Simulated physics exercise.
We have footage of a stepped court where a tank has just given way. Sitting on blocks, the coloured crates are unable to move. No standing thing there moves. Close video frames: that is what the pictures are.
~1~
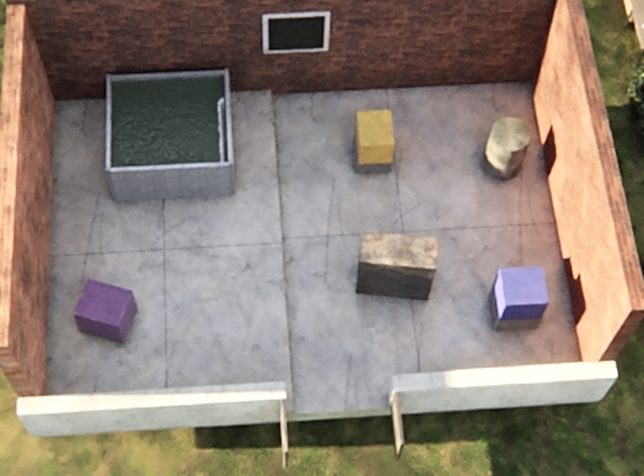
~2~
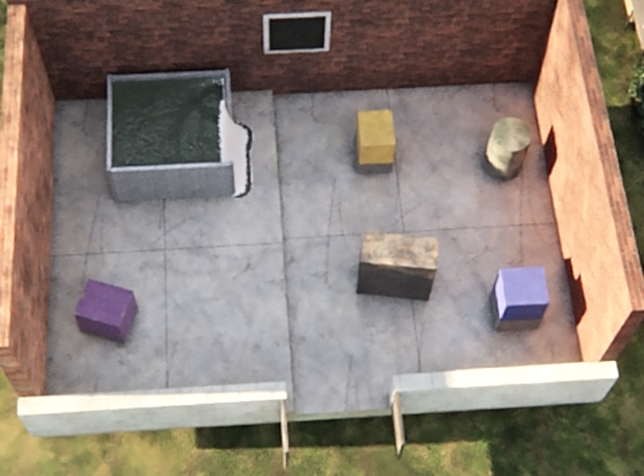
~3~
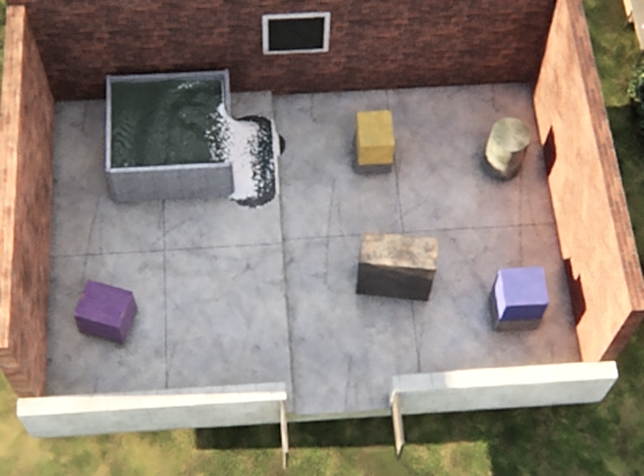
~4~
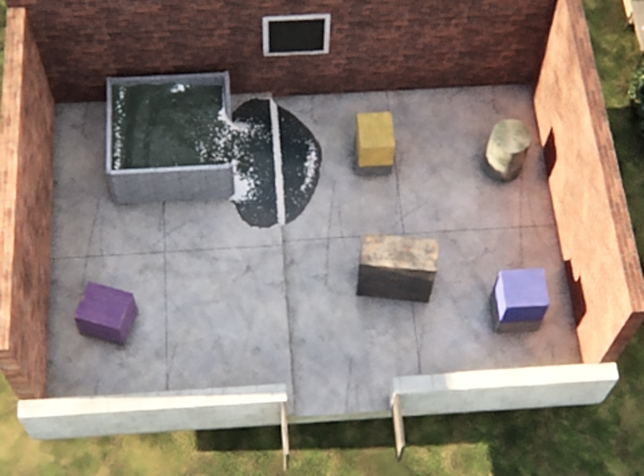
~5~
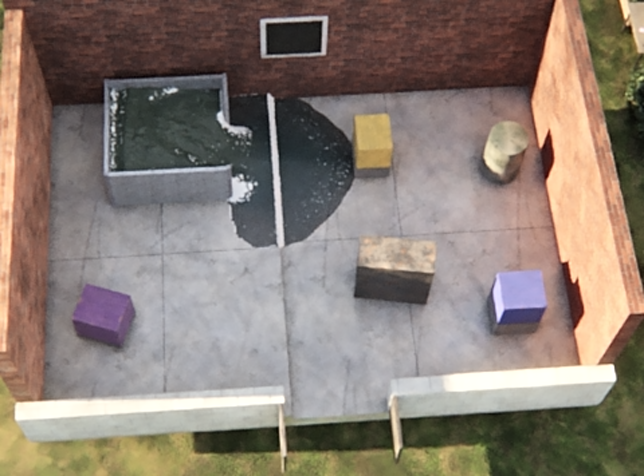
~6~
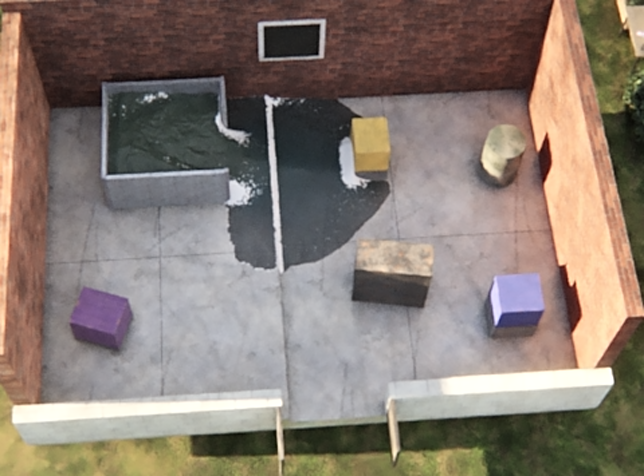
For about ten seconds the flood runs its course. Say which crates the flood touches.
The purple crate remains clear of the water all along. The yellow crate doesn't remain clear of the water all along. The blue crate remains clear of the water all along.
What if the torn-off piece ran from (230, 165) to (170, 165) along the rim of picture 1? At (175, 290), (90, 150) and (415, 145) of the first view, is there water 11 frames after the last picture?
As listed: Under water, not flooded, not flooded.
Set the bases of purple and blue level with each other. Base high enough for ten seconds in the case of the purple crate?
For the purple crate, the answer is that it stays clear.
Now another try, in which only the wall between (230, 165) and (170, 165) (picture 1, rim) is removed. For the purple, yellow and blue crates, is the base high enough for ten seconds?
Here's how it goes: The purple crate is swamped, the yellow crate is left untouched, and the blue crate is left untouched.
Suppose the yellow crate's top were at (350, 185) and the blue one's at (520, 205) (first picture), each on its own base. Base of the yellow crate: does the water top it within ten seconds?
Yellow crate: Reached.
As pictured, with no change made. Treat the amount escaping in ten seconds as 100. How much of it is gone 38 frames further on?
Around 30 per cent.
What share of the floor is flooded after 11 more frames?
Near 45 in a hundred.
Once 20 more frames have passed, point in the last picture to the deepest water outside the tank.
Look close to (544, 203).
A moment on, water covers 30 % of the floor; the purple crate not reached, the yellow crate water round its plinth, the blue crate not reached.
Next, water covers 45 % of the floor; the purple crate not reached, the yellow crate water round its plinth, the blue crate water round its plinth.
Then, water covers 55 % of the floor; the purple crate not reached, the yellow crate water round its plinth, the blue crate water round its plinth.
Later, water covers 60 % of the floor; the purple crate not reached, the yellow crate water round its plinth, the blue crate water round its plinth.
In the end, water covers 60 % of the floor; the purple crate stayed above the water, the yellow crate was topped, the blue crate stayed above the water.
